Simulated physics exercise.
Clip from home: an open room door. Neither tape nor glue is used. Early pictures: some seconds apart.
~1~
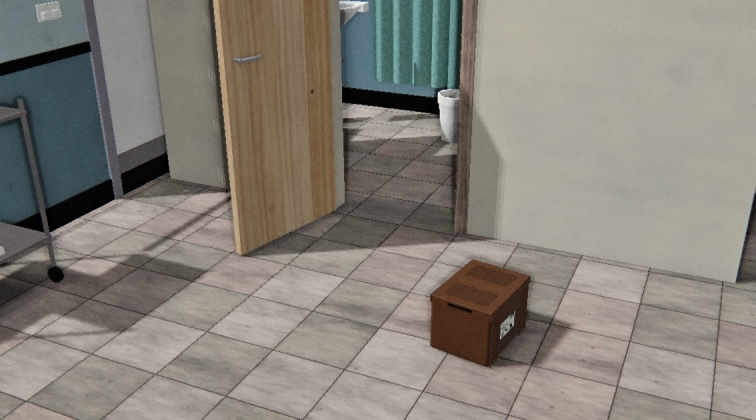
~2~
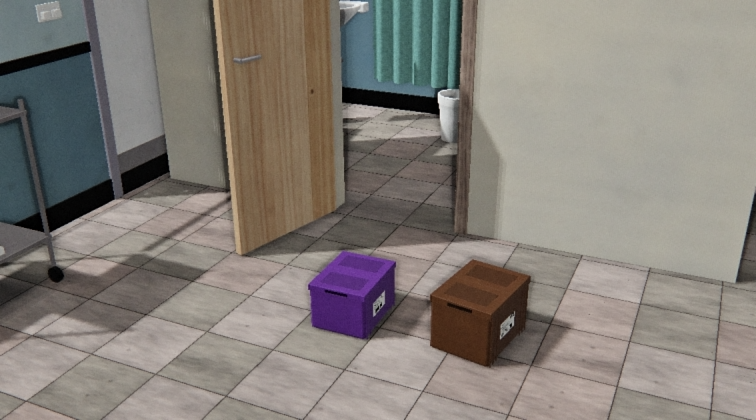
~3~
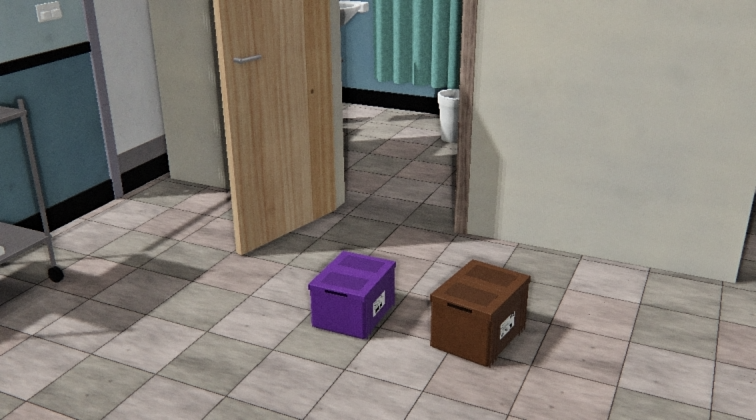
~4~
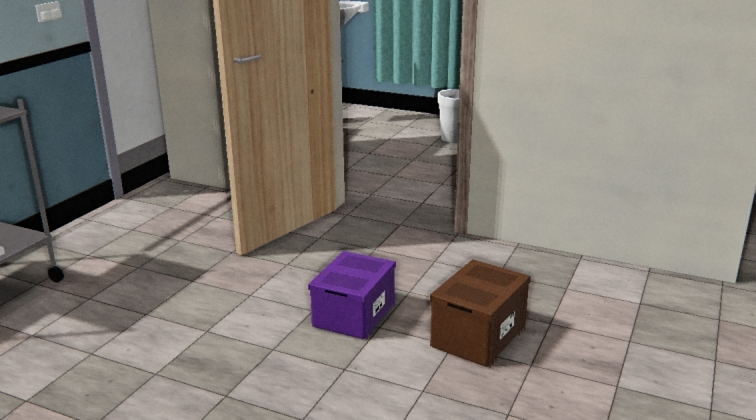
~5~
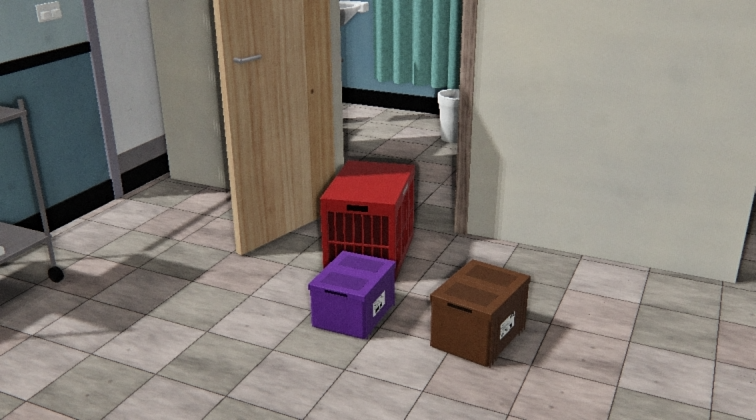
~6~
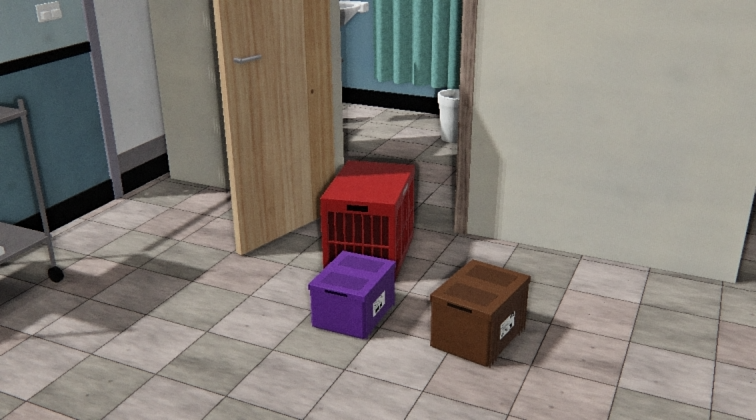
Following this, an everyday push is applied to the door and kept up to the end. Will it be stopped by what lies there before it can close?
The door's path is barred.
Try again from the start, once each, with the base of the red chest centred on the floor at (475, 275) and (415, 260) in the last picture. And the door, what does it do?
Try 1: Door ends up flush. Try 2: Door stays partly open.
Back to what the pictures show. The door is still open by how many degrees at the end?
It comes to about 60°.
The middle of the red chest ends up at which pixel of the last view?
Looks like it settles somewhere around (385, 218).
Then, 0.70 s on from there, door at 81°.
Then, 1.00 s on from there, door at 63°; red chest shifted a little near (376, 218).
In the end, door at 58°; all 3 unmoved. At the end, from the last picture's camera, red chest near (385, 218).
